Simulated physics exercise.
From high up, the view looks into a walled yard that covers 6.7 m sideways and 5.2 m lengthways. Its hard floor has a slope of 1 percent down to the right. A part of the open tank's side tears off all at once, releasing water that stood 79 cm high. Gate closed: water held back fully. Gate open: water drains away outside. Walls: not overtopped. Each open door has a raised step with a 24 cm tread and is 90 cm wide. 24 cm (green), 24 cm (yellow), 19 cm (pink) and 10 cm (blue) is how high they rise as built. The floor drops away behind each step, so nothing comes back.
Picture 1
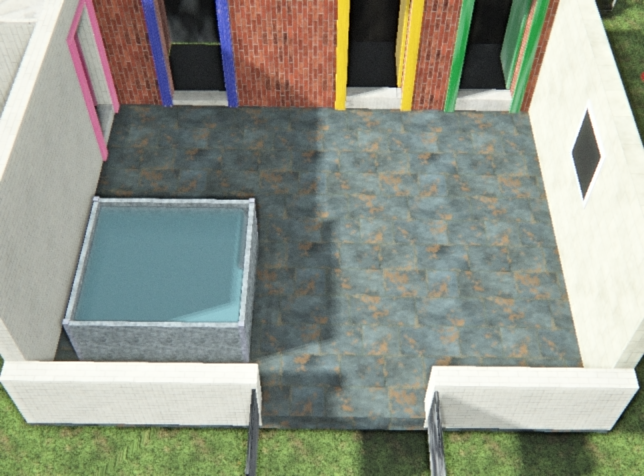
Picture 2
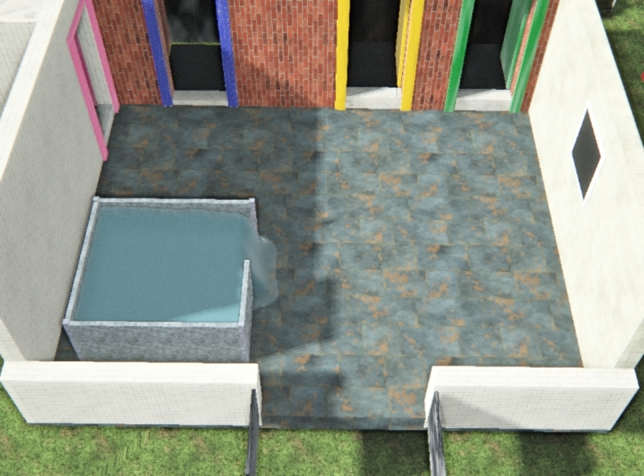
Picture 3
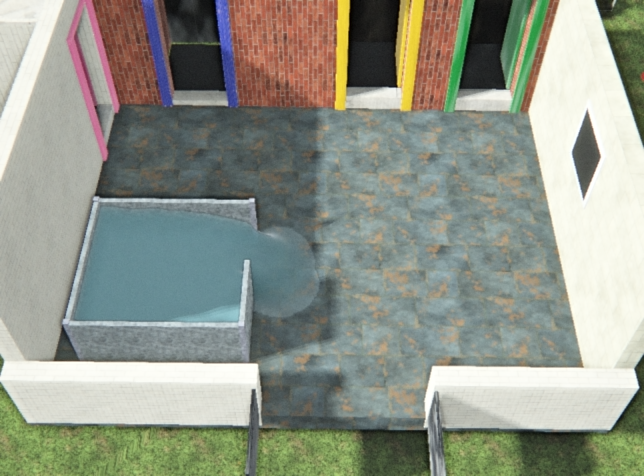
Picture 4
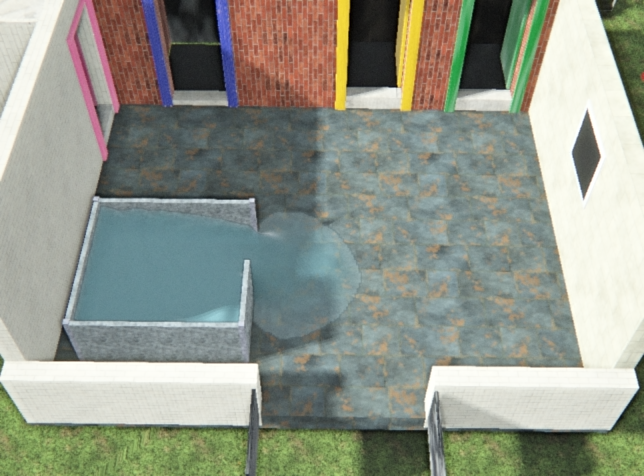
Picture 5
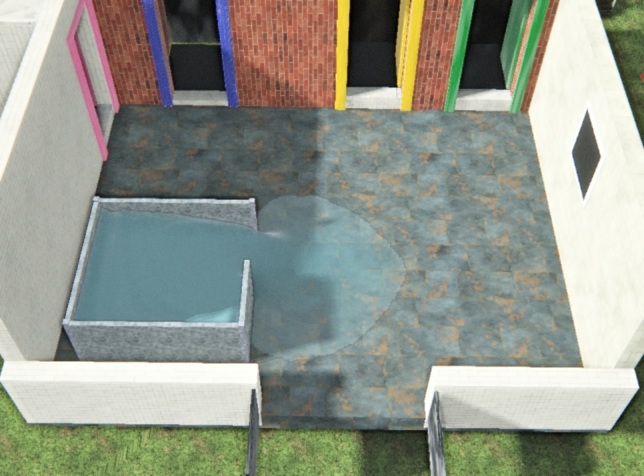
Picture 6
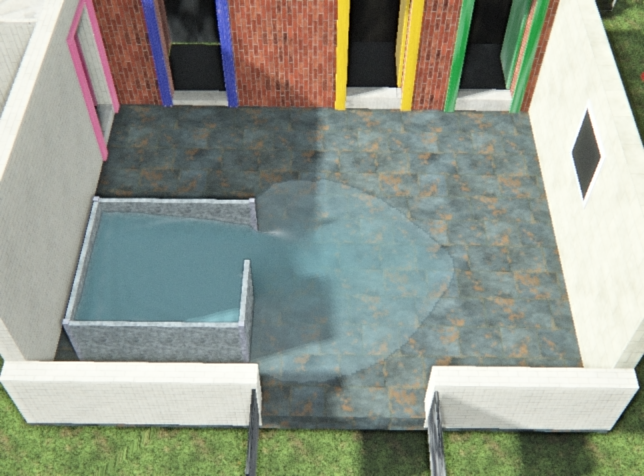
Water pours through a gap in the open tank's right side and spreads across the yard floor.
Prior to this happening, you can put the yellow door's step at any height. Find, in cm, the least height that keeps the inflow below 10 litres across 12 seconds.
The least height is about 9.5 cm.
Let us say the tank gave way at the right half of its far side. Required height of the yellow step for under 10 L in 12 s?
It needs to be about 17 cm high.
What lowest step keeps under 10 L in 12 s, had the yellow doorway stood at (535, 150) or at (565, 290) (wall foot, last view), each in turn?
Roughly 22 cm, then roughly 23 cm.
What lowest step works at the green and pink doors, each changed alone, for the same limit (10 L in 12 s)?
Close to 25 cm (green) and close to 7.5 cm (pink).
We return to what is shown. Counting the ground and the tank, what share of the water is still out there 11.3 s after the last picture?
Roughly 88 %.
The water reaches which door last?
I'd say the pink one.
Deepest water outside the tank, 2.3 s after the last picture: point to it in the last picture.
(532, 133).
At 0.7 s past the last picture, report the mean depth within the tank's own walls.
Roughly 52 cm.
Then, 0.7 s after the last picture water covers 50 % of the floor, deepest (42 cm) near (262, 266); it has not reached the yellow door.
Then, 2.3 s after the last picture water covers 60 % of the floor, deepest (33 cm) near (532, 133); 7 cm at the yellow door, 0 litres in over its 24 cm step.
Then, 11.3 s after the last picture water covers 95 % of the floor, deepest (14 cm) near (529, 117); 8 cm at the yellow door, 0 litres in over its 24 cm step.
At the yellow door as built, the water peaked near 13 cm, 3.9 s after the last picture.
Run again over the same 12 s with other heights there, 26 litres in over 8 cm, 6 litres over 10.5 cm. The limit of 10 litres is kept from about 9.5 cm up.
